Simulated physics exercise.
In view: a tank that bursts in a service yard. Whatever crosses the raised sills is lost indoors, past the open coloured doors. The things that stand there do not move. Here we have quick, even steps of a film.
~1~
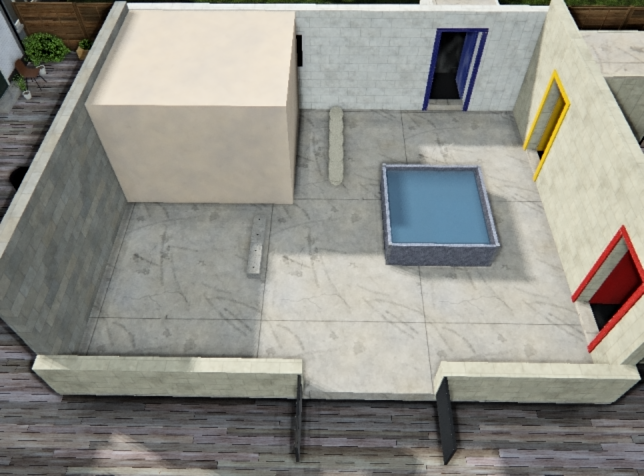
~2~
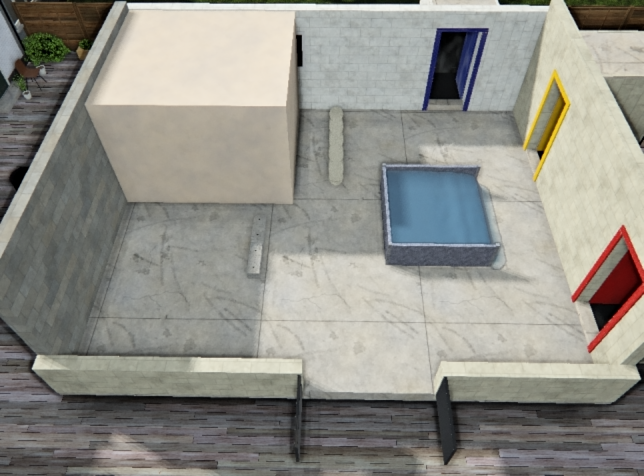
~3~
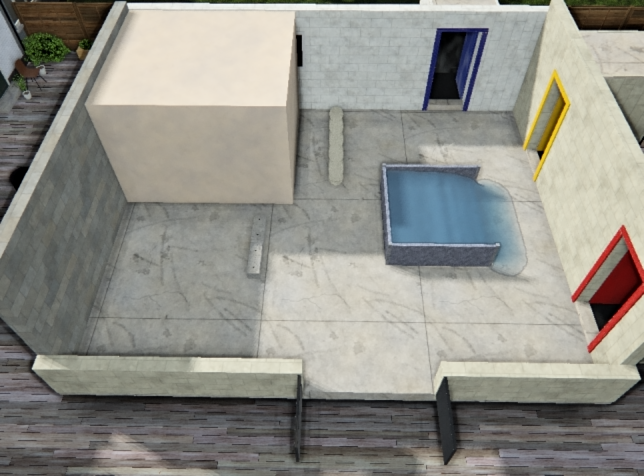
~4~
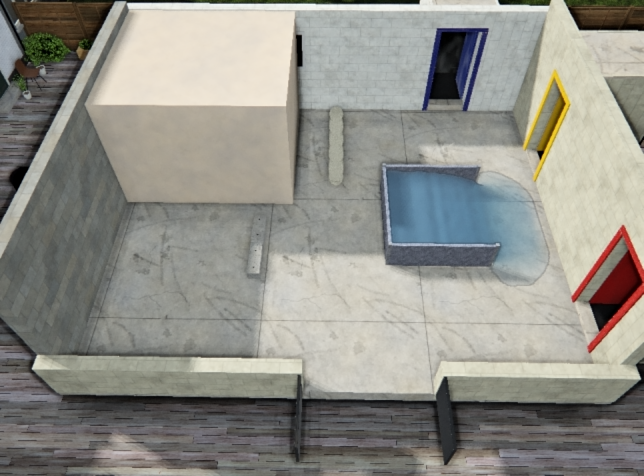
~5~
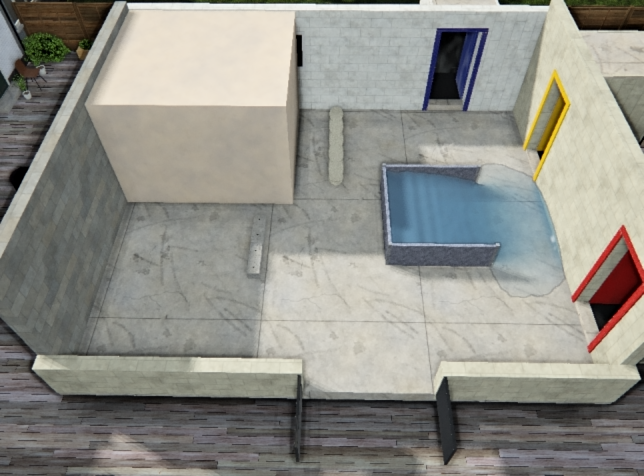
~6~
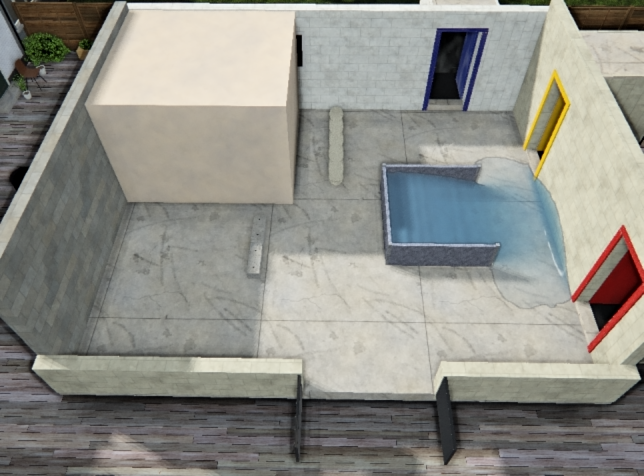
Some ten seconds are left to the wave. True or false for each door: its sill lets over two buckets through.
The yellow door true; the red door true; the blue door false.
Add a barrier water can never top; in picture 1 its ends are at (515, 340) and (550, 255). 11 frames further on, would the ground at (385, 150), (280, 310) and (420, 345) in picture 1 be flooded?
Taking them in order, I'd say parched, parched and parched.
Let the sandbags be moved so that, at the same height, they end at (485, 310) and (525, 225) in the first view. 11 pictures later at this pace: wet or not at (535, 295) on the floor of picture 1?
At that place: Flooded.
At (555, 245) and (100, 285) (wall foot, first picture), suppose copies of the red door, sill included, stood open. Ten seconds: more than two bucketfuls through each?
Taken in sequence: Exceeded, then not exceeded.
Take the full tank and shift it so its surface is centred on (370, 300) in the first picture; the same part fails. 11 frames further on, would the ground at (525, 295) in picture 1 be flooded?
Outcome at that point: Waterlogged.
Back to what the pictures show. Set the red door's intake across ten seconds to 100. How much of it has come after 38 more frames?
About 85 per cent.
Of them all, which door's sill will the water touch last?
I'd say the door marked blue.
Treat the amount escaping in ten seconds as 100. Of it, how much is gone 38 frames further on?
My reading is about 75 per cent.
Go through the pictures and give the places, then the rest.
In the first frame, the open tank at (437, 206) is whole and still.
In the second frame, the front is at a hidden place, out from the gap at (481, 218).
In the third frame, water pours out at (480, 219) and has run to (488, 182).
In the fourth frame, water pours out at (480, 220) and has run to (515, 184).
In the fifth frame, the front is at (534, 182), out from the gap at (480, 220).
In the sixth frame, the front is at (529, 167), out from the gap at (480, 220).
A moment on, water covers 10 % of the floor; the yellow door under two buckets in, the red door wet at the sill, nothing in, the blue door not reached.
Next, water covers 20 % of the floor; the yellow door over two buckets in, the red door under two buckets in, the blue door not reached.
Then, water covers 35 % of the floor; the yellow door over two buckets in, the red door under two buckets in, the blue door wet at the sill, nothing in.
Later, water covers 70 % of the floor; the yellow door far over two buckets in, the red door over two buckets in, the blue door wet at the sill, nothing in.
In the end, water covers 90 % of the floor; the yellow door far over two buckets in, the red door over two buckets in, the blue door wet at the sill, nothing in.
